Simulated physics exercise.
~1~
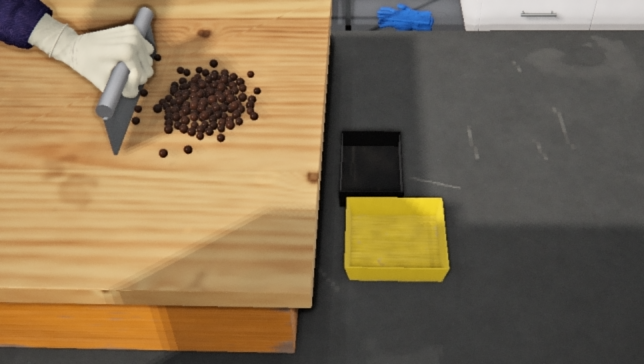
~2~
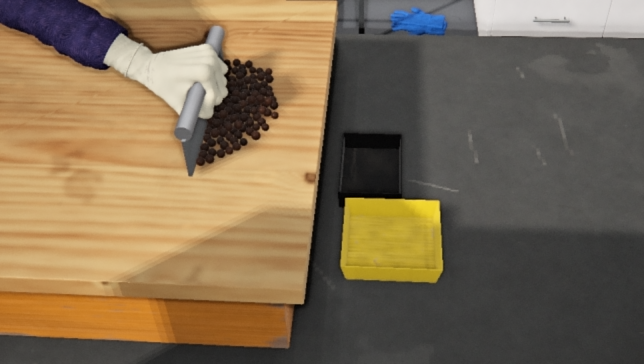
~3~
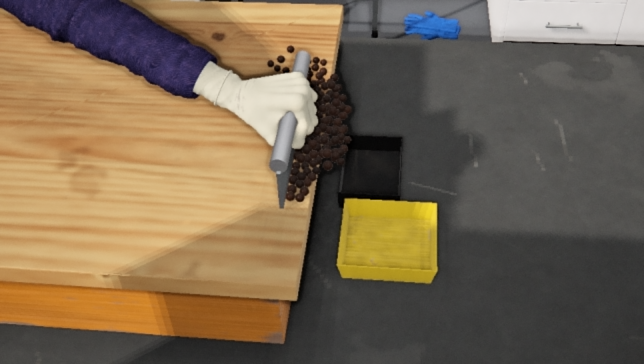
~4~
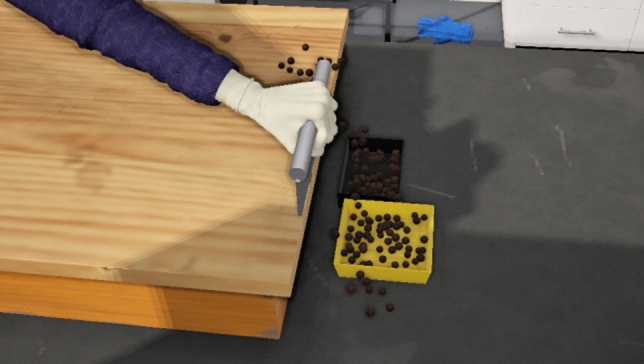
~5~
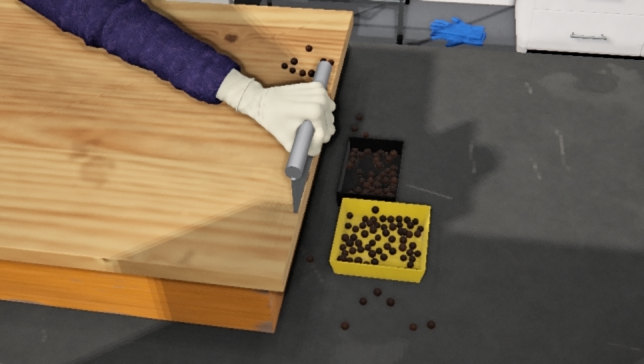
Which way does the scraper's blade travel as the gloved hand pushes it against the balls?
The blade travels to the right, toward the edge of the table.
